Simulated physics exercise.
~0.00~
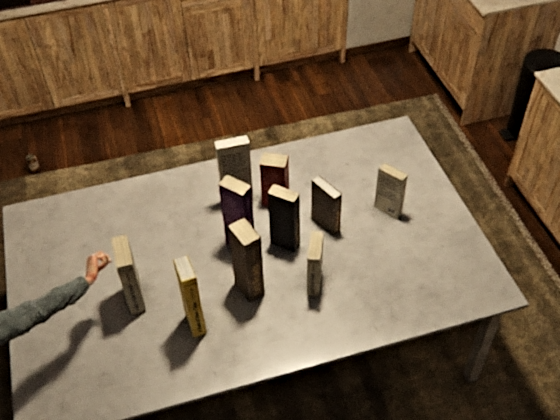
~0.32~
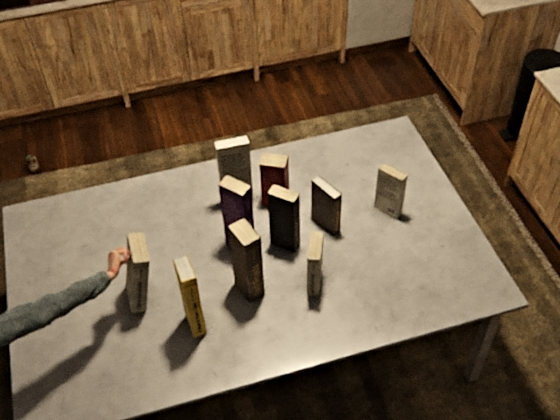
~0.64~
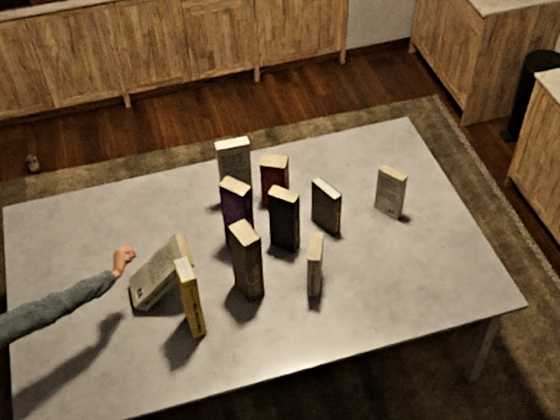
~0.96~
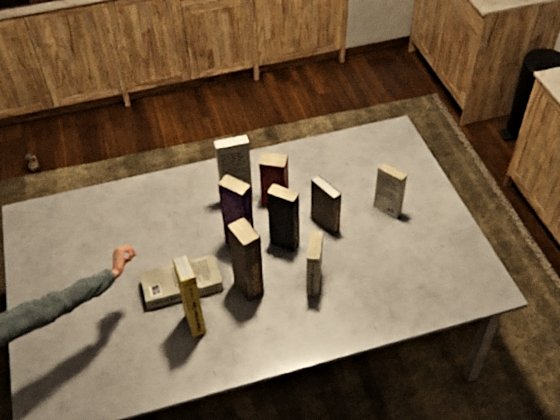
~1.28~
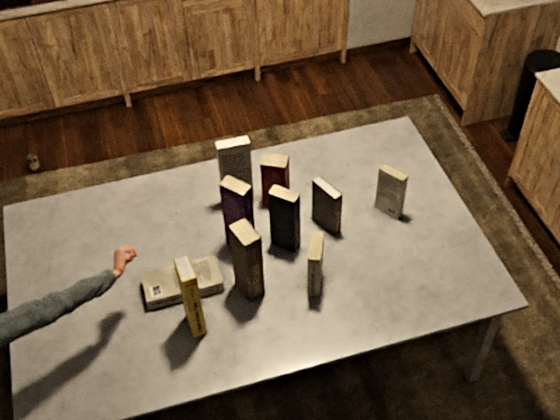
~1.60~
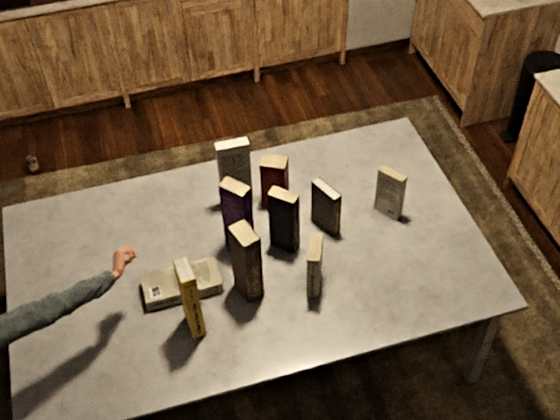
The footage shows a hand at the left pushing the nearest of ten thick books standing on a gray table, which tips to the right and falls flat behind the yellow book, while the other nine, including the purple and red ones, remain upright.
